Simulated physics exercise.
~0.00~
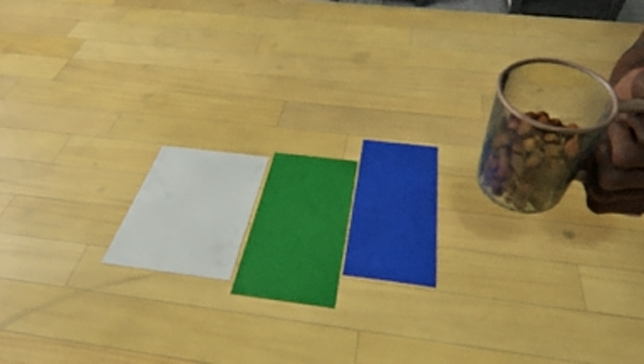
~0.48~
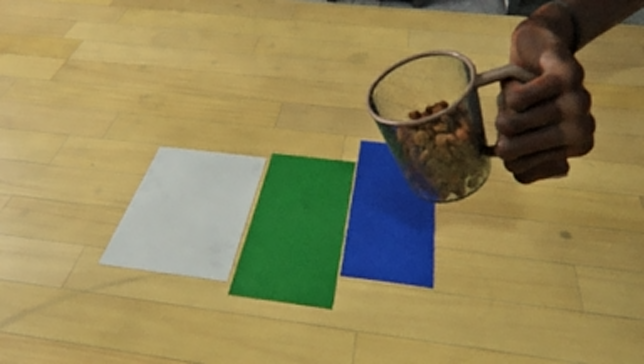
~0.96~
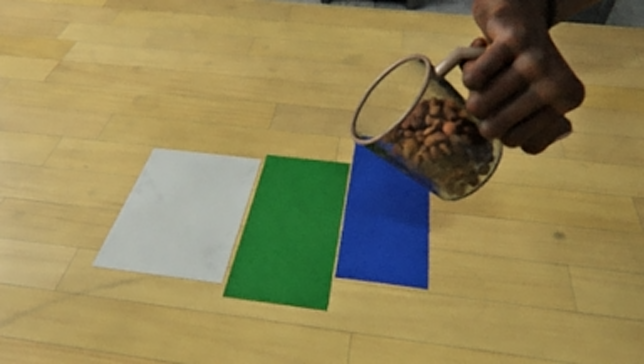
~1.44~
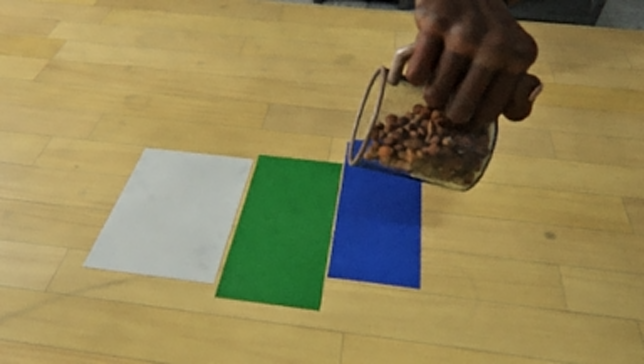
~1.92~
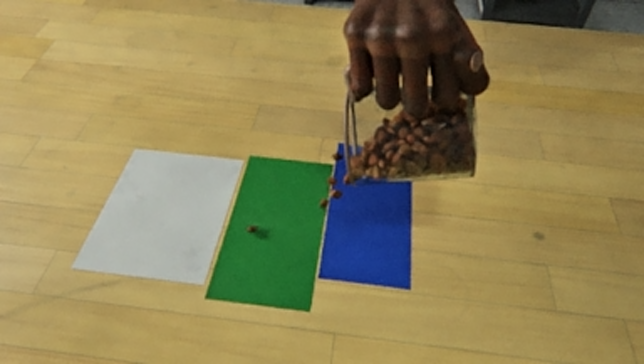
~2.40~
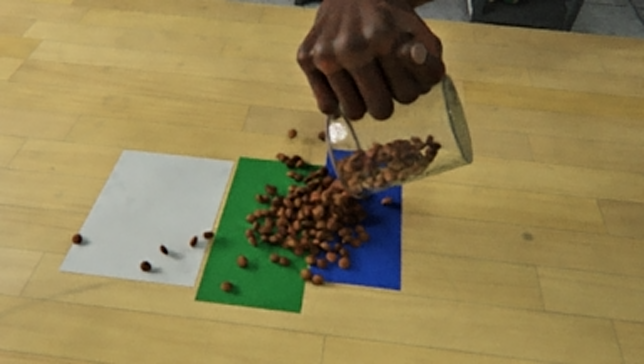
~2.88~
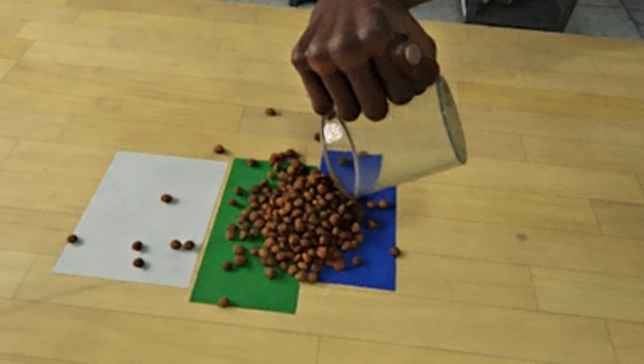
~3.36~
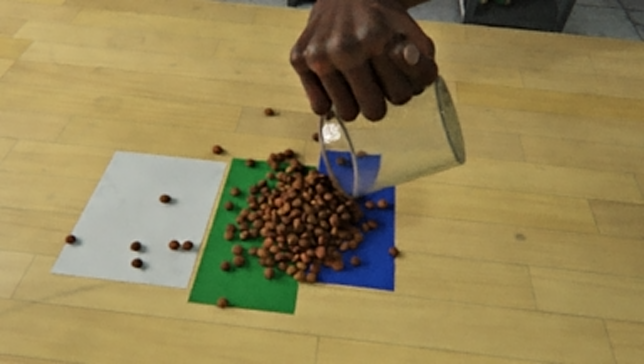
A hand brought a clear cup of brown kibble in from the right and tipped it over the blue mat until it emptied, leaving a pile across the green and blue mats, with a few pieces scattered on the white mat and table.
